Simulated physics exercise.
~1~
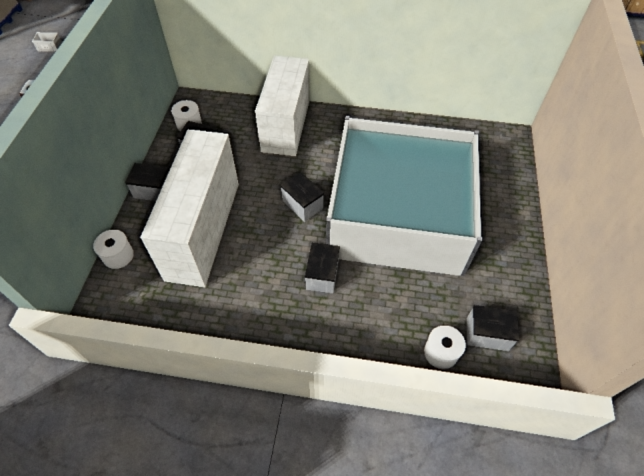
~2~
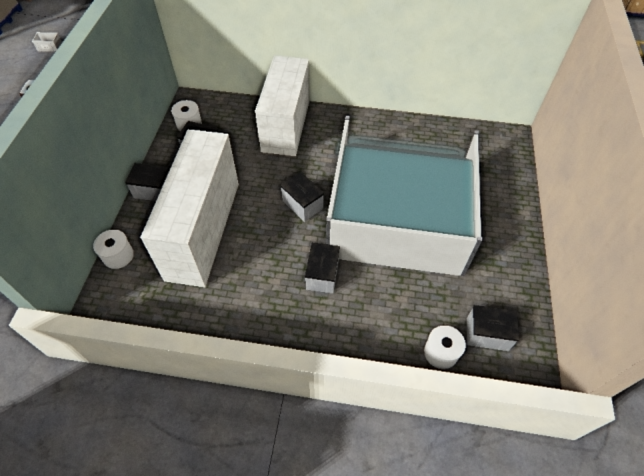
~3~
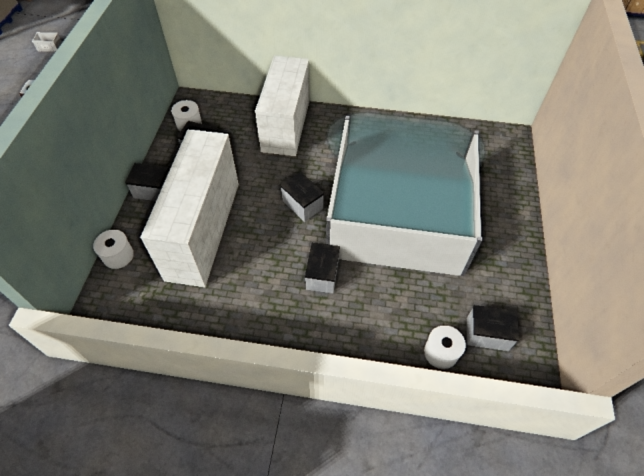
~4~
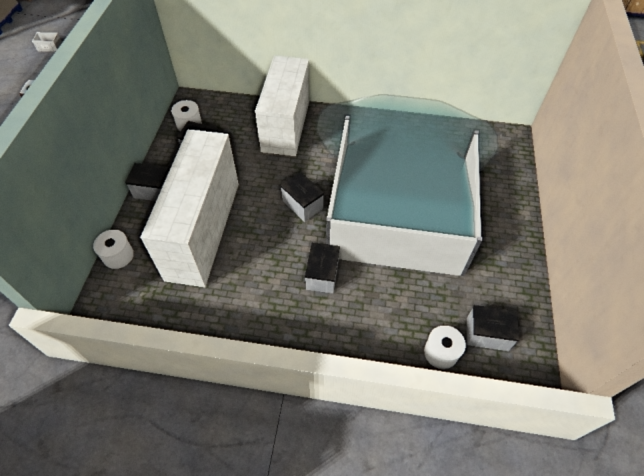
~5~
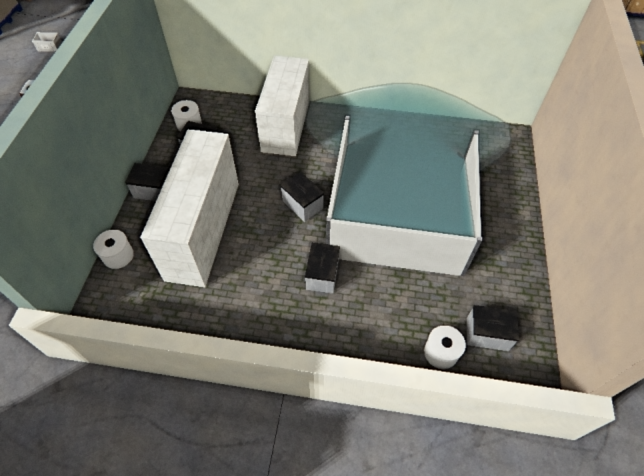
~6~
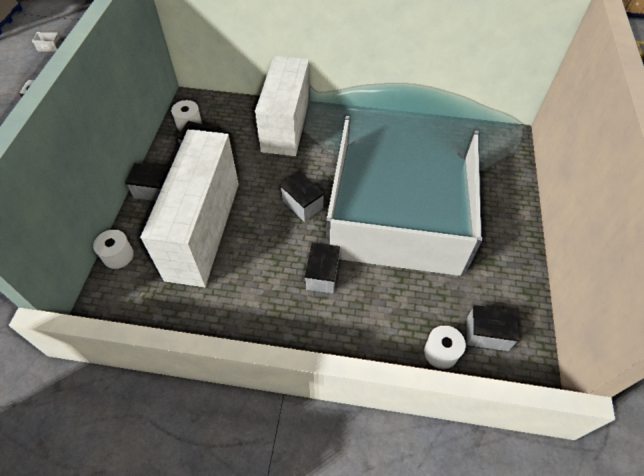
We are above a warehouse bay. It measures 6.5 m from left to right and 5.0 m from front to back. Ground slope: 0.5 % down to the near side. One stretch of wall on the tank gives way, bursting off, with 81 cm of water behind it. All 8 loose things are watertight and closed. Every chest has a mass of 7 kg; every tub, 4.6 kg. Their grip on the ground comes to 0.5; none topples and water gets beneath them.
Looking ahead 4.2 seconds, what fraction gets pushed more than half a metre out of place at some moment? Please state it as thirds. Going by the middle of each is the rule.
That would be somewhere from one to two thirds.
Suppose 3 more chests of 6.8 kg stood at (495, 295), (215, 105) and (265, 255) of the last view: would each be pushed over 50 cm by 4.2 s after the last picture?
Well, the first one's too far, the next one's not that far and the last one's too far.
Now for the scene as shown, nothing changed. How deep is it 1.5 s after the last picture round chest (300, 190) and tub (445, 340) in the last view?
Close to 8 and 0 centimetres.
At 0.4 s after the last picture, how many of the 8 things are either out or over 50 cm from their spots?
0 in all.
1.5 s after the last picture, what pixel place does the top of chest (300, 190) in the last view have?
Near (285, 253).
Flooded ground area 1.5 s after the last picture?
The covered patch comes to about 16 m2.
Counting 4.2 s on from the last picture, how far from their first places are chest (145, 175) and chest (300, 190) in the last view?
Distances, as listed: 5 cm then 250 cm.
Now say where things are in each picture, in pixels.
In the first frame, a chest at (147, 174), on the bottom; a chest at (302, 189) rests on the ground; 3.7 m2 under water; 0 of 8 have shifted.
In the second frame, a chest at (147, 174) rests on the ground; a chest at (302, 189) rests on the ground; 4.9 m2 under water; 0 of 8 have shifted.
In the third frame, a chest at (147, 174) rests on the ground; a chest at (302, 189), on the bottom; water covers 6.5 m2; 0 of 8 have shifted.
In the fourth frame, a chest at (147, 174), on the bottom; a chest at (302, 189) rests on the ground; 7.6 m2 under water; 0 of 8 have shifted.
In the fifth frame, a chest at (147, 174), on the bottom; a chest at (302, 189), on the bottom; 8.0 m2 under water; 0 of 8 have shifted.
In the sixth frame, a chest at (147, 174) rests on the ground; a chest at (302, 189), on the bottom; 8.3 m2 under water; 0 of 8 have shifted.
Then, 0.4 s after the last picture 0 of 8 are over 50 cm from their spots; 0 afloat.
Then, 1.5 s after the last picture 1 of 8 are over 50 cm from their spots; 0 afloat.
Then, 2.8 s after the last picture 3 of 8 are over 50 cm from their spots; 3 afloat.
Then, 4.2 s after the last picture 4 of 8 are over 50 cm from their spots, and 5 have been at some point; 5 afloat.
